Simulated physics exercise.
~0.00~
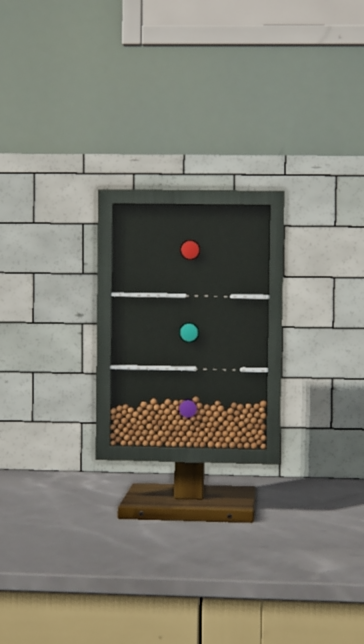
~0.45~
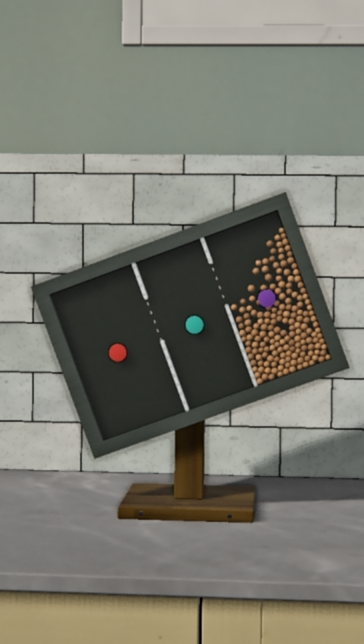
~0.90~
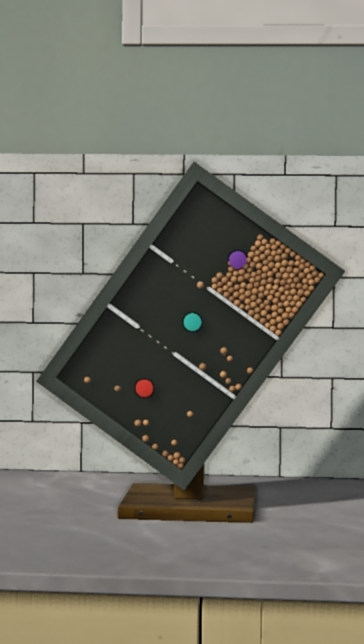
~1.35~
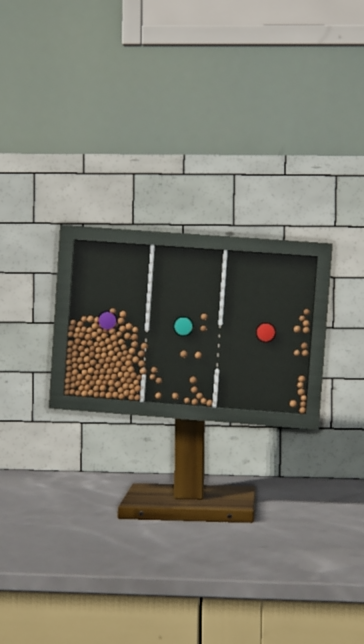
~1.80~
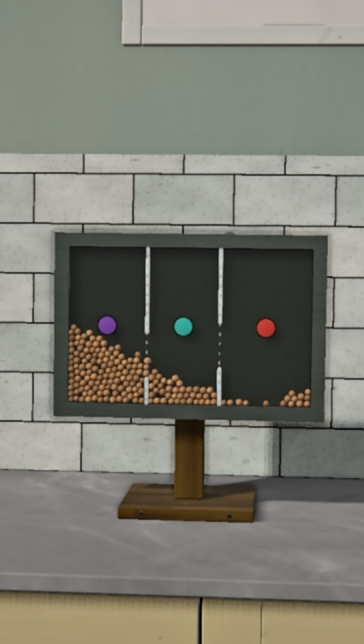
The video shows a flat, dark-framed box of small brown beads on a wooden stand, turning anticlockwise until its purple-stickered bottom chamber has swung over the top to the left. Some beads spill into the turquoise and red chambers, but most end up piled in the purple one.
